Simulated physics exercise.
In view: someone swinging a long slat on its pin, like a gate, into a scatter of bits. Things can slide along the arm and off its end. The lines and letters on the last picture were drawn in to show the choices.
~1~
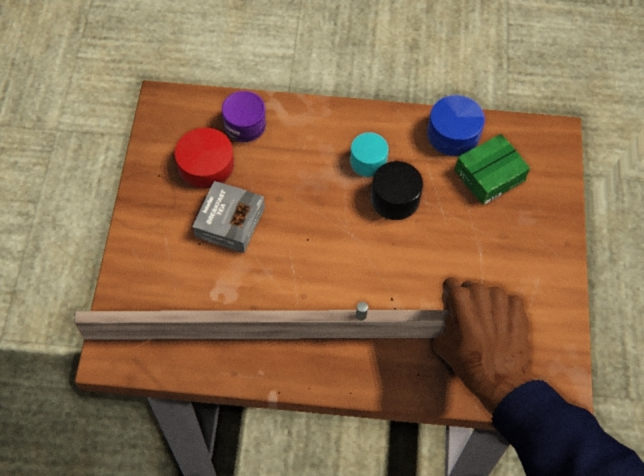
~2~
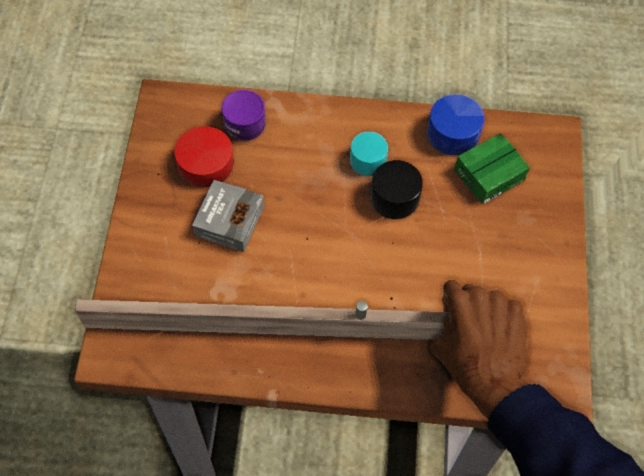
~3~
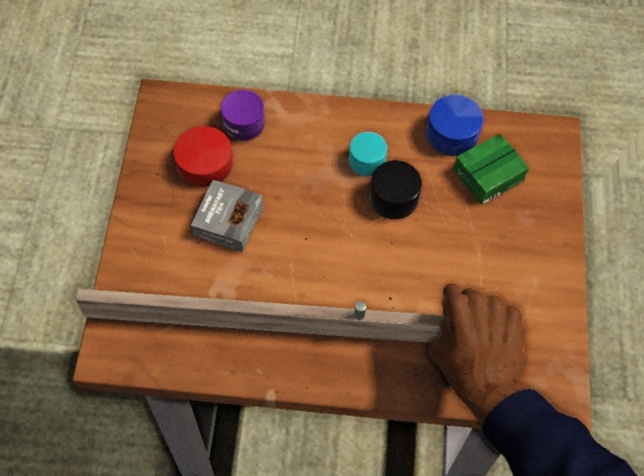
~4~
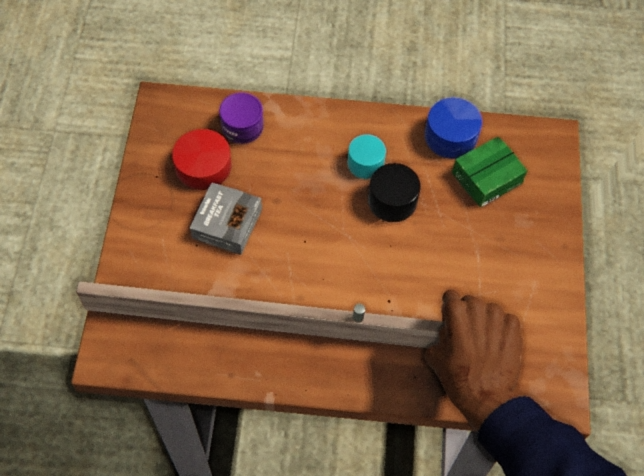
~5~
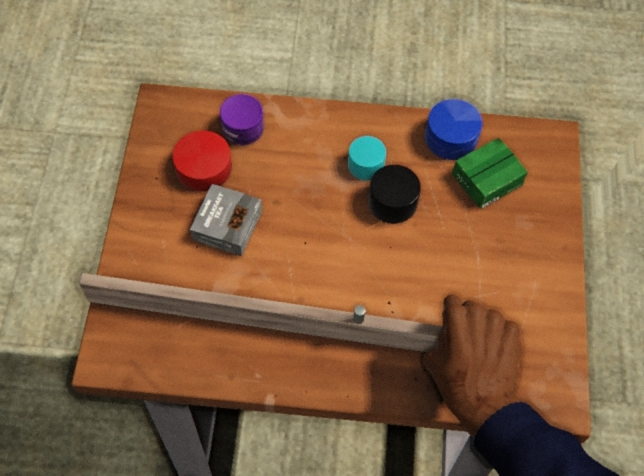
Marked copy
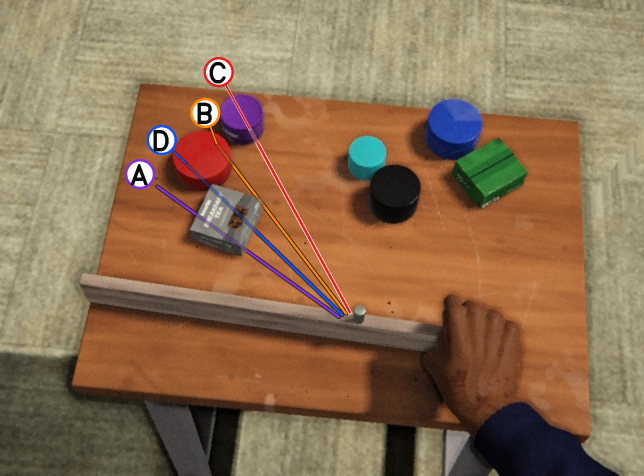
A hand slowly swinging a long wooden slat on its pin, its left end edging upward below scattered tubs and packets.
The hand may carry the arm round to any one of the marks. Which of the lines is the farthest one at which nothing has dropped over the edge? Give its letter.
Up to line B.
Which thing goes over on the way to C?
It is the purple tub.
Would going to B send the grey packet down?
By then, no.
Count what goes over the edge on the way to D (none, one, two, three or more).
In all, none.
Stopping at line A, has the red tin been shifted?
No.
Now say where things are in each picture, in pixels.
Grey packet (230, 217); black pot (397, 190); red tin (205, 158), in the first picture.
Arm (213, 309); turquoise pot (369, 154), in the second picture.
Arm (212, 304); blue tin (455, 125), in the third picture.
Arm (212, 301); grey packet (227, 219), in the fourth picture.
Arm (213, 298); red tin (202, 161); turquoise pot (367, 159); purple tub (242, 120), in the fifth picture.
On the marked copy, A at (245, 249); B at (279, 225); C at (297, 216); D at (261, 236).
With B. Early on, arm (228, 260); blue tin (453, 130); purple tub (242, 120).
Further on, arm (254, 228); red tin (206, 158); grey packet (254, 199).
At the end, arm (277, 212); purple tub (270, 97); red tin (247, 134); nothing has fallen.
As for the rest, A is safe but short; C drops the purple tub; D is safe but short.
